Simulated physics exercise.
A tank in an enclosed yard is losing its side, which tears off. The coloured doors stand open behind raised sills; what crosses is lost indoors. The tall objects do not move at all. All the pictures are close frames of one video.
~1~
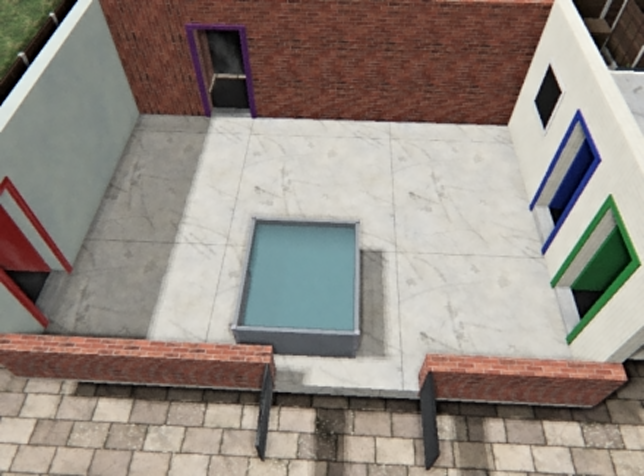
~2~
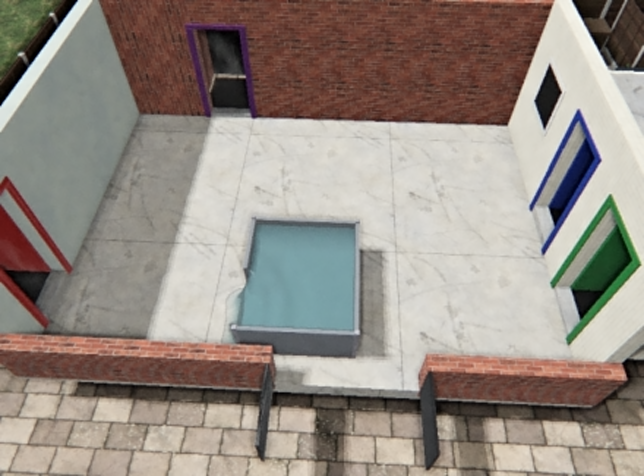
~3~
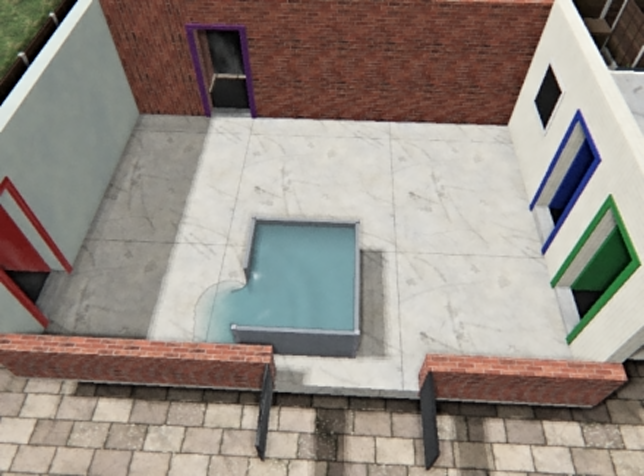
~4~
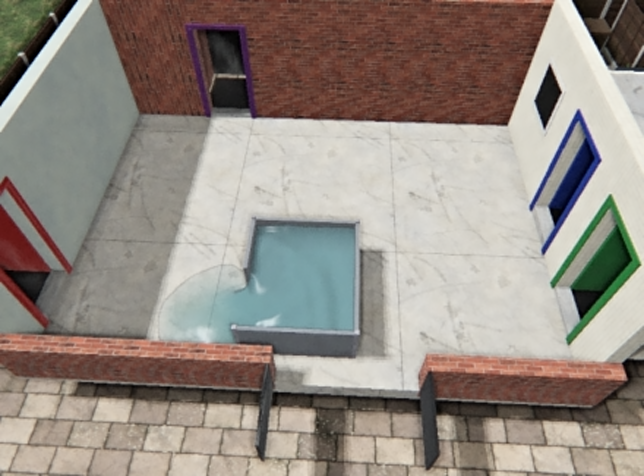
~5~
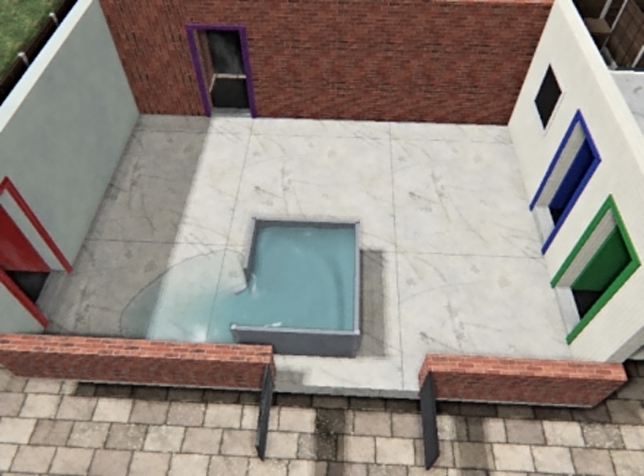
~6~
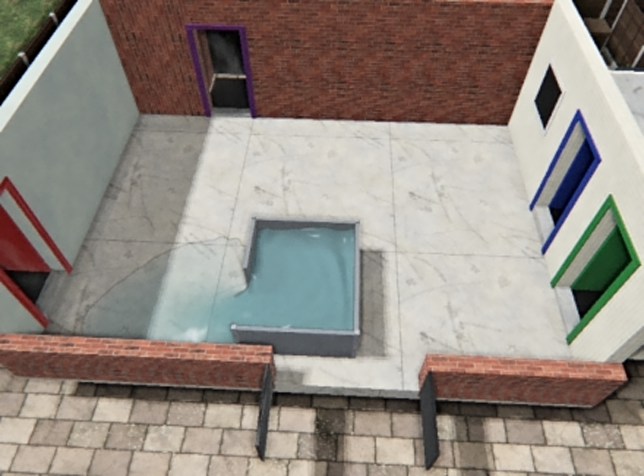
A walled yard with open red, purple, blue and green doorways held a tank of still water, then the tank's left side gave way and water poured out, spreading left across the pale floor.
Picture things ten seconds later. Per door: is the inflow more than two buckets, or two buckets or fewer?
The green door stays at or under the cap there, the blue door stays at or under the cap there, the red door tips over the cap there, the purple door tips over the cap there.
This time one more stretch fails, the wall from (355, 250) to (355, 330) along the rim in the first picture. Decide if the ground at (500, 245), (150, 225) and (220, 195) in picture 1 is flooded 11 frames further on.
Taking the spots in turn: Swamped, untouched and untouched.
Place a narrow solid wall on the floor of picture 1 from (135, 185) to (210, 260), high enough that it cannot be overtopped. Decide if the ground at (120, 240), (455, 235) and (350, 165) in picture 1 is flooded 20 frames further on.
Taking the points in the order given, they are inundated, high and dry and high and dry.
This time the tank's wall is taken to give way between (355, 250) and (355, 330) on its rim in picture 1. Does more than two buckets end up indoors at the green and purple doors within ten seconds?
Looks like the green door tops the limit but the purple door doesn't reach it.
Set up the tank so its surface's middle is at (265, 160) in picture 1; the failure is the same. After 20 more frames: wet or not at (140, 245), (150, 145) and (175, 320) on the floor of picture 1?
As listed: Reached, reached, reached.
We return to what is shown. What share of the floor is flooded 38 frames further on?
Estimated share: Around 45 %.
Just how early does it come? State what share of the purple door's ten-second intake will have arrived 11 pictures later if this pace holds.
Estimate: Some 0 per cent.
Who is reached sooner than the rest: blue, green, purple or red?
It's the red door.
A moment on, water covers 15 % of the floor; the green door not reached, the blue door not reached, the red door under two buckets in, the purple door not reached.
Next, water covers 20 % of the floor; the green door not reached, the blue door not reached, the red door far over two buckets in, the purple door not reached.
Then, water covers 30 % of the floor; the green door not reached, the blue door not reached, the red door far over two buckets in, the purple door not reached.
Later, water covers 45 % of the floor; the green door not reached, the blue door not reached, the red door far over two buckets in, the purple door over two buckets in.
In the end, water covers 80 % of the floor; the green door not reached, the blue door wet at the sill, nothing in, the red door far over two buckets in, the purple door over two buckets in.
